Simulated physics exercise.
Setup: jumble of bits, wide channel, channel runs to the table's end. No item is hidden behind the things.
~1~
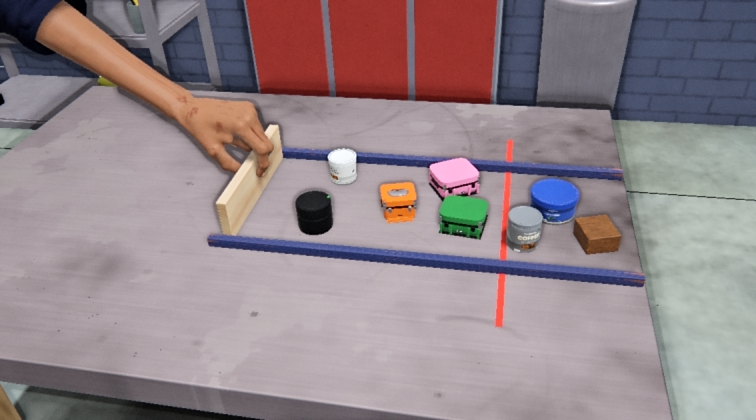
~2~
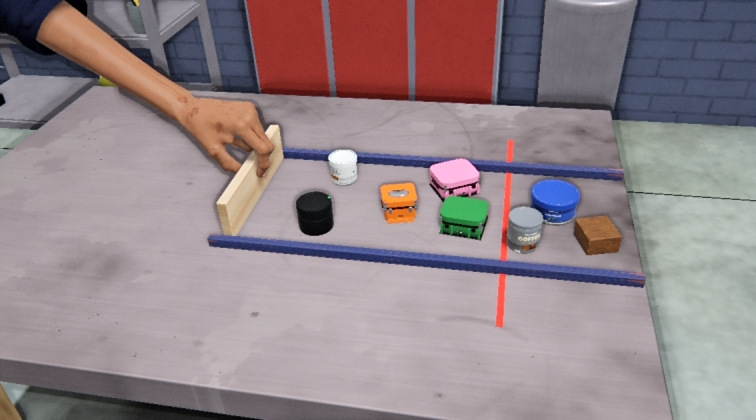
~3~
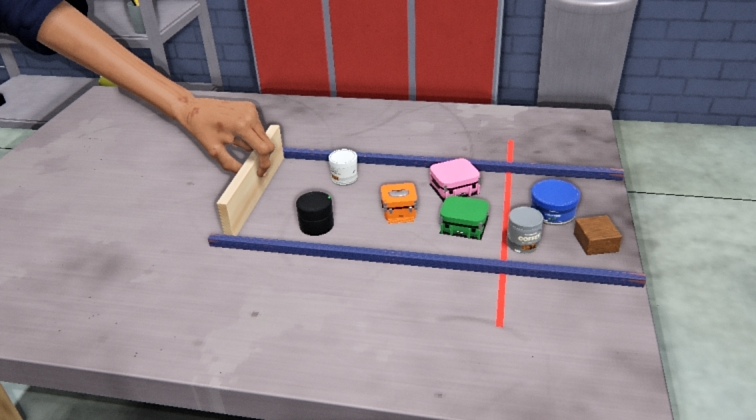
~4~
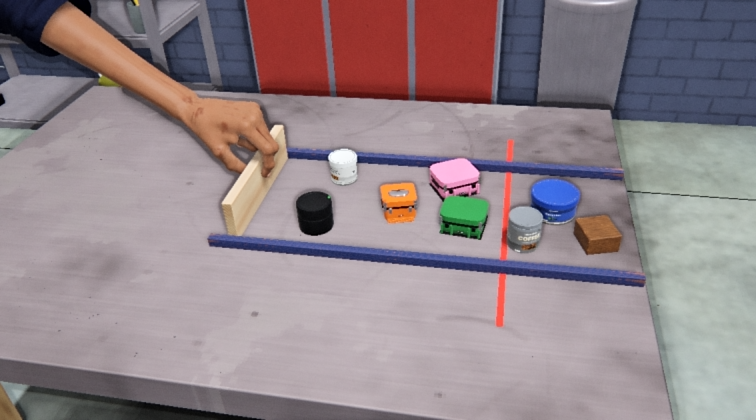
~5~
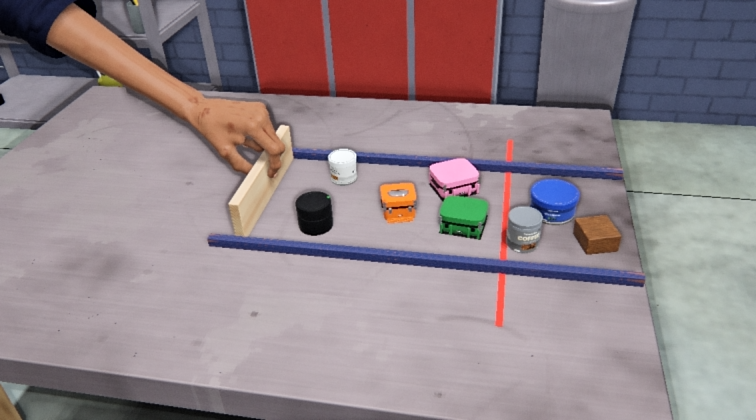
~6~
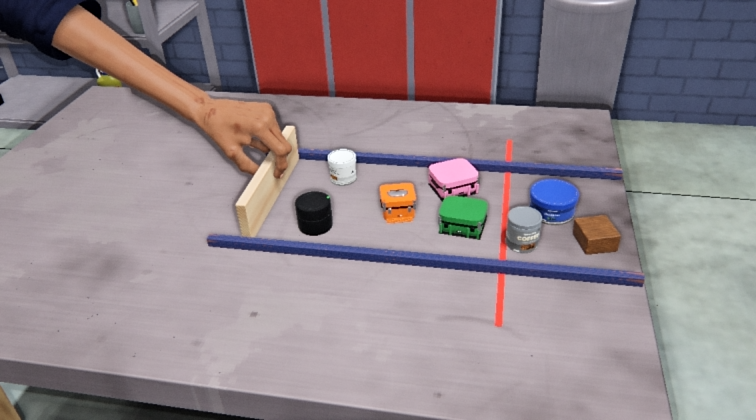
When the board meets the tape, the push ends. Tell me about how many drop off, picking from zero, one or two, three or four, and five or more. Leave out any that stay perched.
What falls is not even one.
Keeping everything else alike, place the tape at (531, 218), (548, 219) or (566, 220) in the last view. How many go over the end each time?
Counts per try, in order: 0 / 1 / 2.
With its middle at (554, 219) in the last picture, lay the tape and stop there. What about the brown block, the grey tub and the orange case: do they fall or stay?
The brown block slips off, the grey tub keeps its place and the orange case keeps its place.
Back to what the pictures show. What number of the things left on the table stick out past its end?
The tally is 0.
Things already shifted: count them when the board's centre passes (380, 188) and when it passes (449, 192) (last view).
At the first spot the count is 3, and at the second it is 6.
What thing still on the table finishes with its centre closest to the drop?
Answer: The brown block.
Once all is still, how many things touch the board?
Number in contact with it: 3.
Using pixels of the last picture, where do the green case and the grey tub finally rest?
The first sits around (555, 227), while the other sits around (573, 247).
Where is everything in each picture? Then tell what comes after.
Brown block (596, 235); blue pot (553, 202); grey tub (524, 230); board (253, 178); tape (506, 216), in the first picture.
Blue pot (554, 202); black lid (315, 214), in the second picture.
Grey tub (524, 230); orange case (399, 203), in the third picture.
Brown block (597, 235); green case (464, 218), in the fourth picture.
Blue pot (554, 202); white pot (343, 167), in the fifth picture.
Brown block (596, 235); blue pot (553, 202); grey tub (523, 230); board (270, 180); tape (505, 215), in the sixth picture.
Early on, none off yet; brown block at rest near (596, 235); blue pot at rest near (553, 202); grey tub at rest near (523, 230).
A while later, none off yet; brown block at rest near (596, 235); blue pot at rest near (553, 202); grey tub travelled about its own width near (544, 237).
Finally, the number that fall off is zero.
